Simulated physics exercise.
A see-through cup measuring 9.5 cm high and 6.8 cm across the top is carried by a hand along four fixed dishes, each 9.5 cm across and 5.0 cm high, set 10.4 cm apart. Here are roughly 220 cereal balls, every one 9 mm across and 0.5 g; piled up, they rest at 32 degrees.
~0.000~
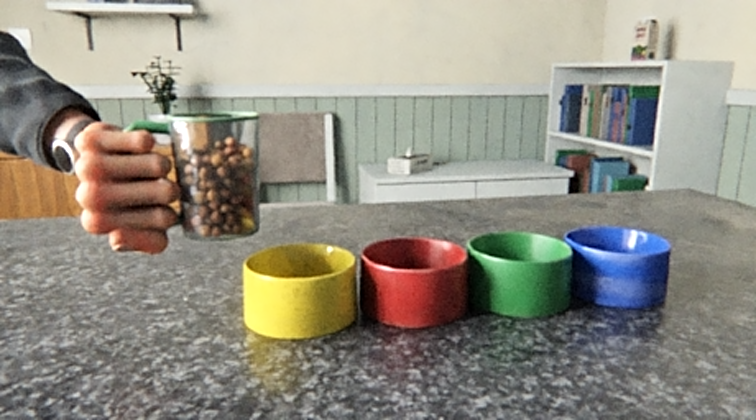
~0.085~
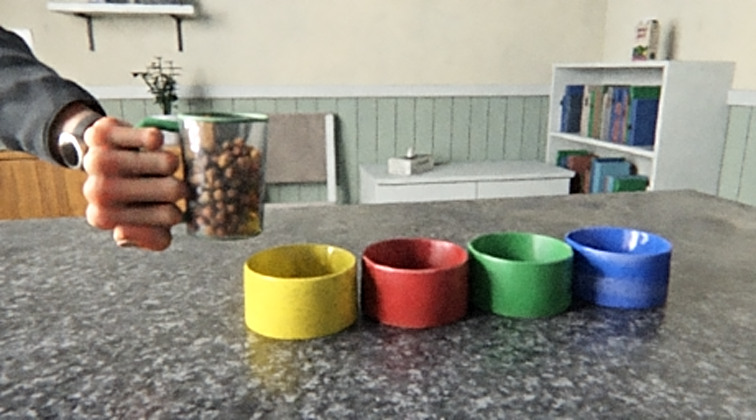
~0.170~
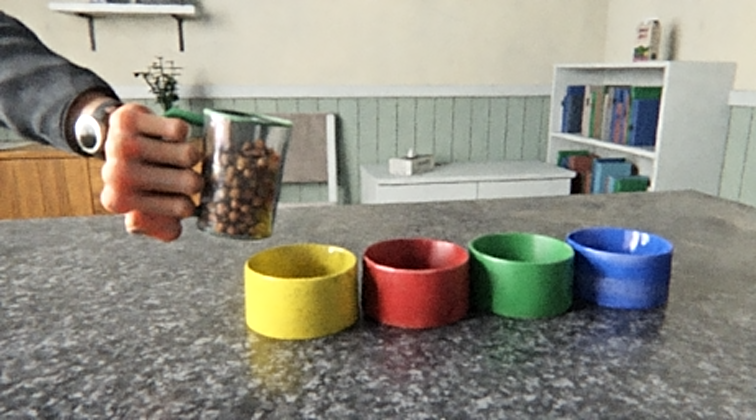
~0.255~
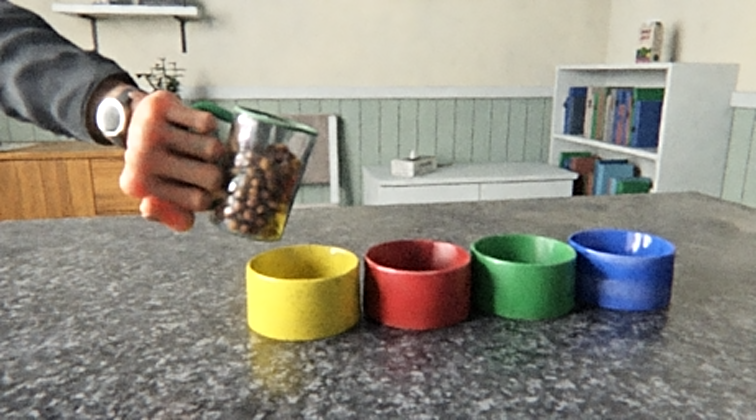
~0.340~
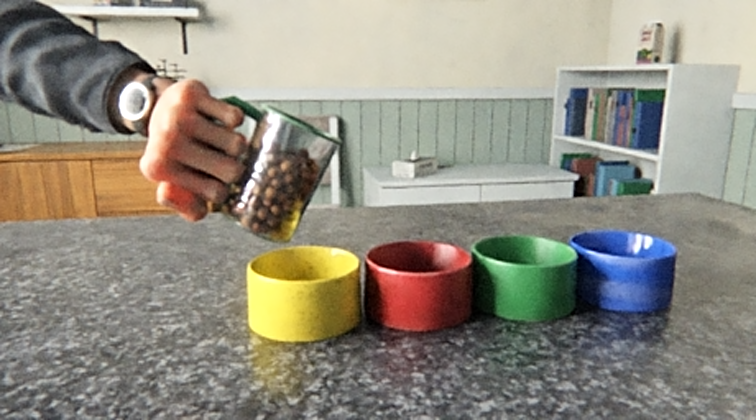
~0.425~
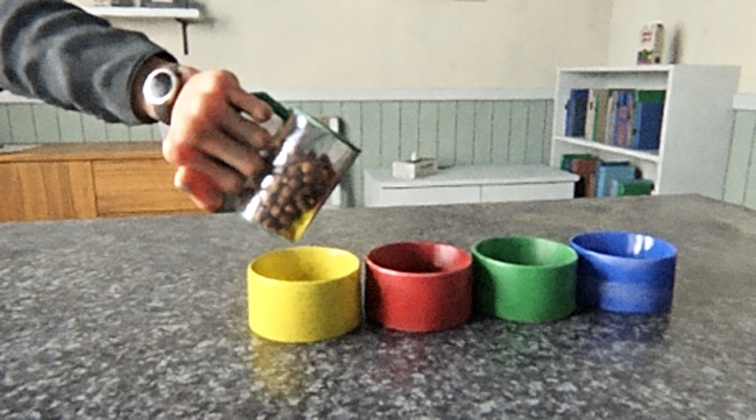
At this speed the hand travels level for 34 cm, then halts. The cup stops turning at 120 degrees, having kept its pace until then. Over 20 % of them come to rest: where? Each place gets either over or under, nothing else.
Outcome: Red dish: Its share will not exceed a fifth; blue dish: Its share will not exceed a fifth; green dish: Its share will exceed a fifth; yellow dish: Its share will not exceed a fifth; counter: Its share will not exceed a fifth.
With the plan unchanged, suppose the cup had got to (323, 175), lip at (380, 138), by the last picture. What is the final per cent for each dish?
Dish by dish: Red 0 percent, blue 100 percent, green 0 percent, yellow 0 percent.
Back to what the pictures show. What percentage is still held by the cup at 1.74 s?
Near 0 per cent of the load.
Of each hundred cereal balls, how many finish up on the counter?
Some 10 in a hundred.
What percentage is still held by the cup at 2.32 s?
About 0 percent of the load.
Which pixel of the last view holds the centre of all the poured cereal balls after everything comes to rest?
About (538, 282).
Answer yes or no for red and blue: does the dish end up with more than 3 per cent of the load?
With red that fails, while with blue that holds.
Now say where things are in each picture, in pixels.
The first frame shows cup at (218, 175), tilt 0 degrees, lip at (257, 116), moved 0.0 cm; middle of the pieces at (218, 183); yellow dish at (300, 261); red dish at (414, 253); green dish at (519, 247); blue dish at (616, 240).
The second frame shows cup at (225, 175), tilt 3 degrees, lip at (267, 119), moved 0.5 cm; middle of the pieces at (225, 184).
The third frame shows cup at (242, 174), tilt 10 degrees, lip at (292, 124), moved 1.8 cm; middle of the pieces at (241, 183).
The fourth frame shows cup at (261, 175), tilt 18 degrees, lip at (317, 133), moved 3.2 cm; middle of the pieces at (258, 183).
The fifth frame shows cup at (279, 176), tilt 26 degrees, lip at (339, 142), moved 4.6 cm; middle of the pieces at (275, 183).
The sixth frame shows cup at (296, 176), tilt 34 degrees, lip at (360, 151), moved 6.0 cm; middle of the pieces at (291, 183); yellow dish at (305, 264); red dish at (419, 257); green dish at (524, 251); blue dish at (622, 245). Its pace works out near 95 degrees a second; the hand travels 16 cm a second.
After 1.21 s, tilt 107 degrees; cup holds 95 %, green 5 %.
Then, at 1.74 s, tilt 120 degrees; cup holds 0 %, blue 5 %, green 85 %.
After 2.32 s, tilt 120 degrees; cup holds 0 %, blue 5 %, green 80 %.
In the end, at 2.6 s, red 0 %, blue 5 %, green 80 %, yellow 0 %, counter 10 %.
